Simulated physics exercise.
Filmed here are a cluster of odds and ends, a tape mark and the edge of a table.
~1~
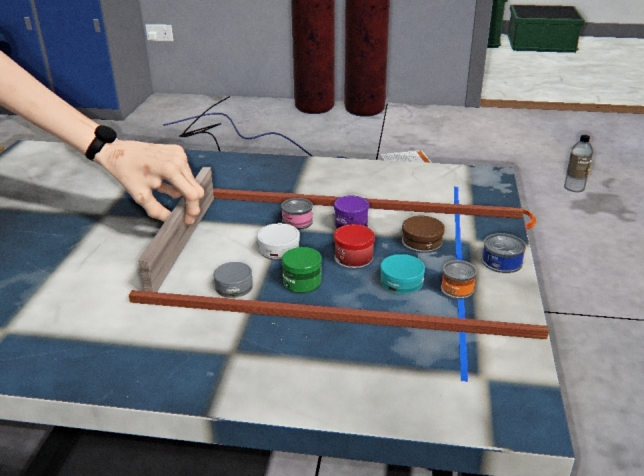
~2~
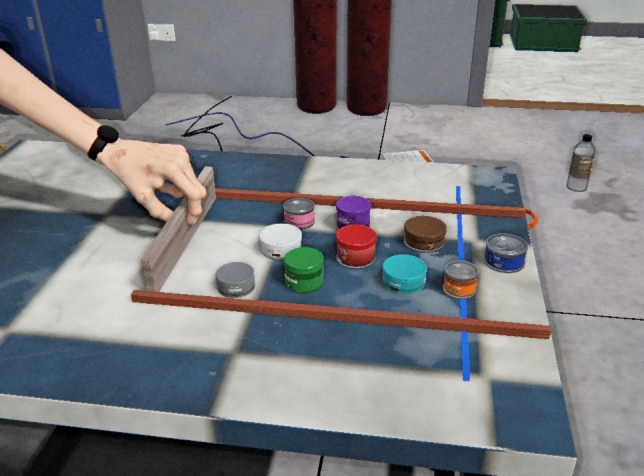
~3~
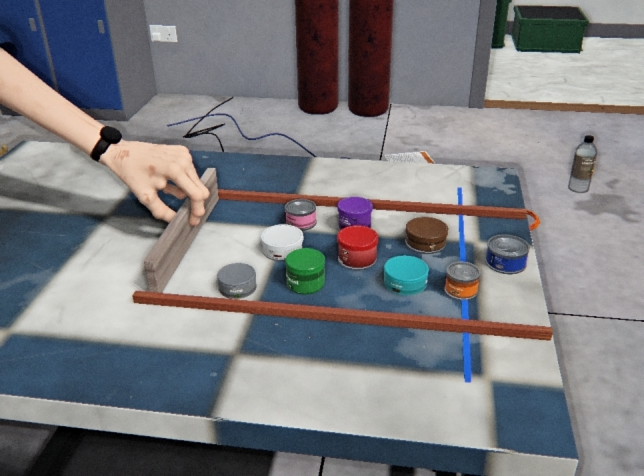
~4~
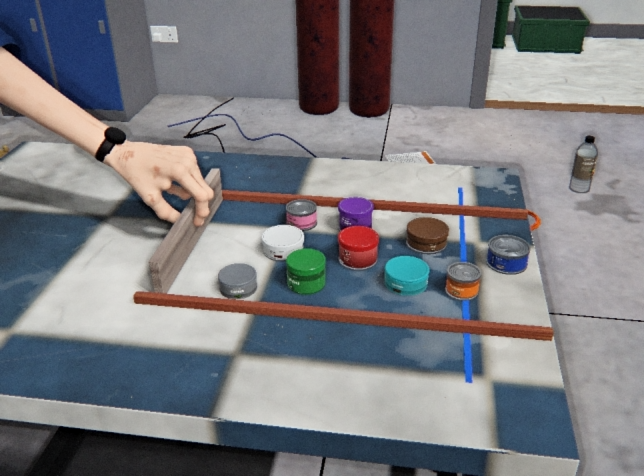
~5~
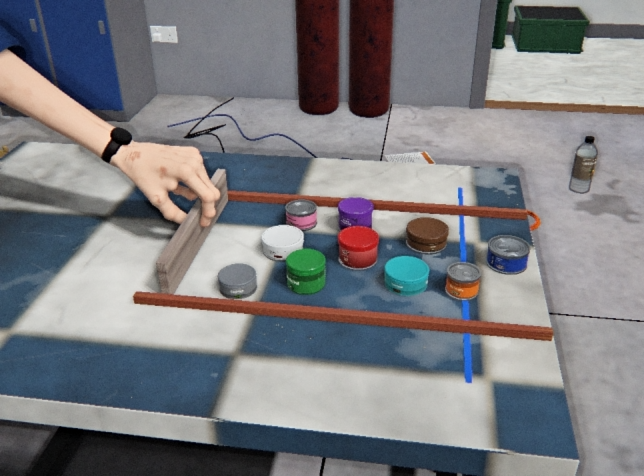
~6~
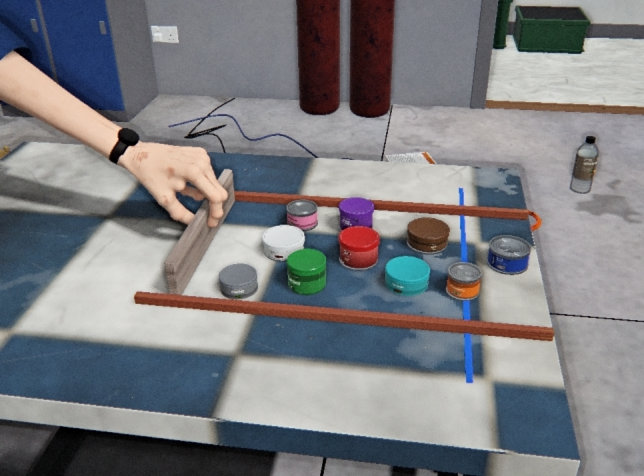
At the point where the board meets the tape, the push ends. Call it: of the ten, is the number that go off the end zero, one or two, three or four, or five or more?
One or two go off.
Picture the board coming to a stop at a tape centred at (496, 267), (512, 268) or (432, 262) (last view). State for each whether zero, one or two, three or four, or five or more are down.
Taking the places one by one, it comes to more than four; five or more; none.
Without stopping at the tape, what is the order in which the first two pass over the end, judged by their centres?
Order, earliest first: Blue tin, then orange tin.
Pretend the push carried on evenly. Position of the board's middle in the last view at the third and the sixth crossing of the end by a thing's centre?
(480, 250), later (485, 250).
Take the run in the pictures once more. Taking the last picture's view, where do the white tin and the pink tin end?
Same order as the question: First (487, 259), second (479, 218).
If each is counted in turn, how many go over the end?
2, precisely.
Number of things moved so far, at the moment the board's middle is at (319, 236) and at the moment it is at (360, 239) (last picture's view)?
Answer - first 6, then 8.
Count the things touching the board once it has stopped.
Contact count: 4.
Soon after, none off yet; blue tin at rest near (509, 255); orange tin at rest near (464, 281); brown tin at rest near (428, 236).
Then, none off yet; blue tin at rest near (509, 255); orange tin at rest near (464, 281); brown tin moving near (436, 238).
Further on, none off yet; blue tin moved a little near (521, 259); orange tin moved about its own width near (510, 289); brown tin moved about its own width near (481, 247).
By the end, the number that fall off is one or two; fallen, orange tin and blue tin.
